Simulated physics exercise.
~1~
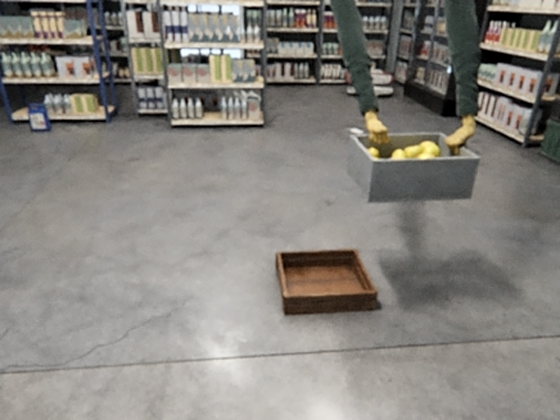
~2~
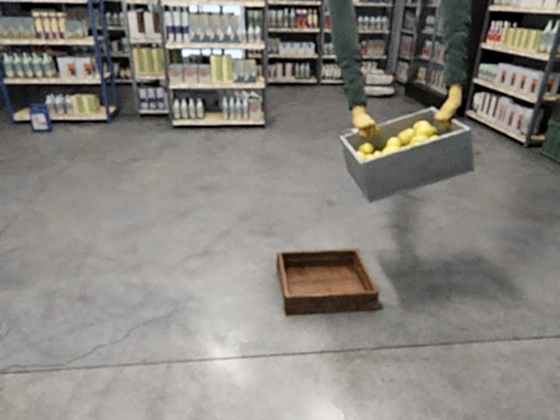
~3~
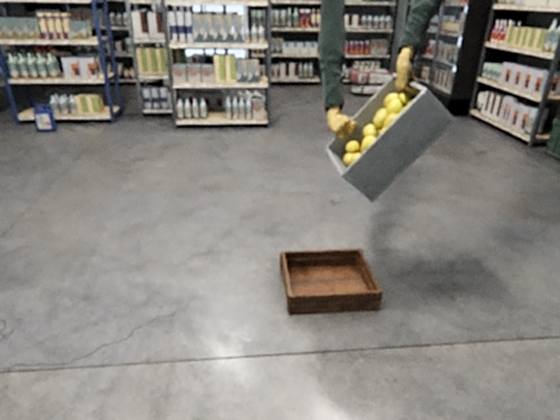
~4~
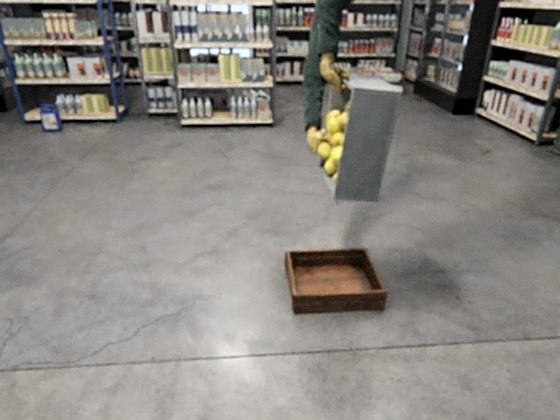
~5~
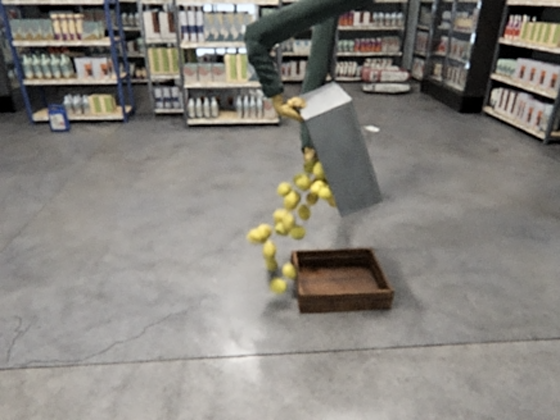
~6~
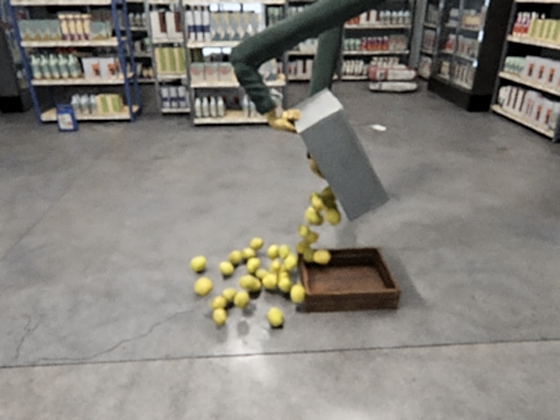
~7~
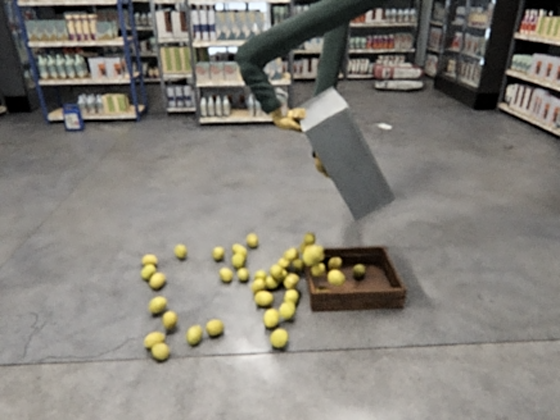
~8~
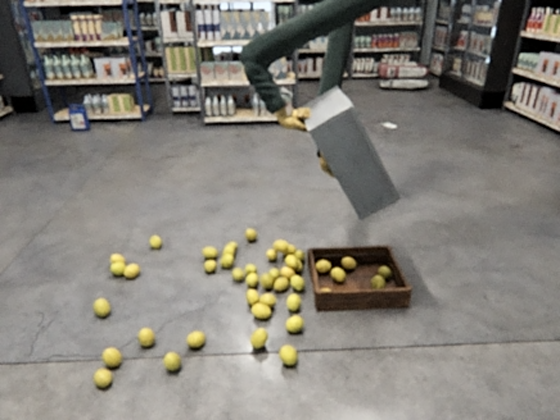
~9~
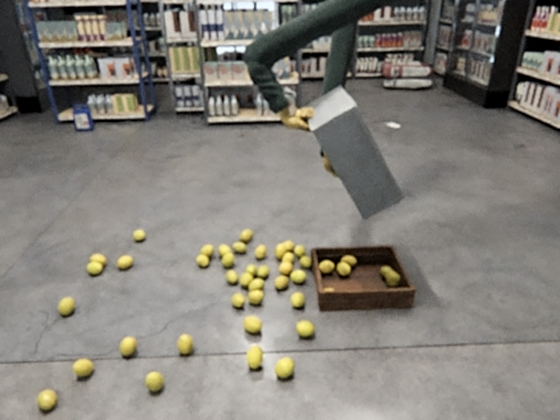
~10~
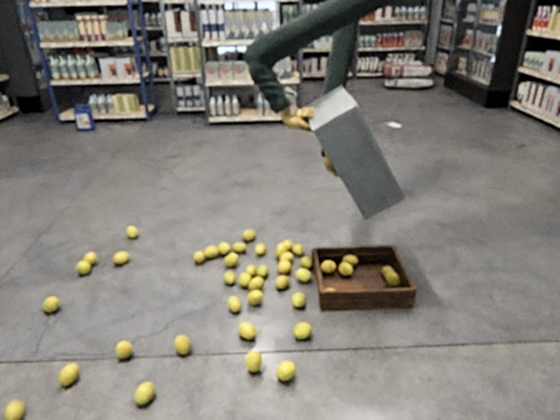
The video shows gloved hands tipping a grey box of yellow lemons above a wooden tub on a store floor. The lemons tumble out, most landing left of the tub and rolling across the floor, while only a few end inside as the emptied box stays tilted.
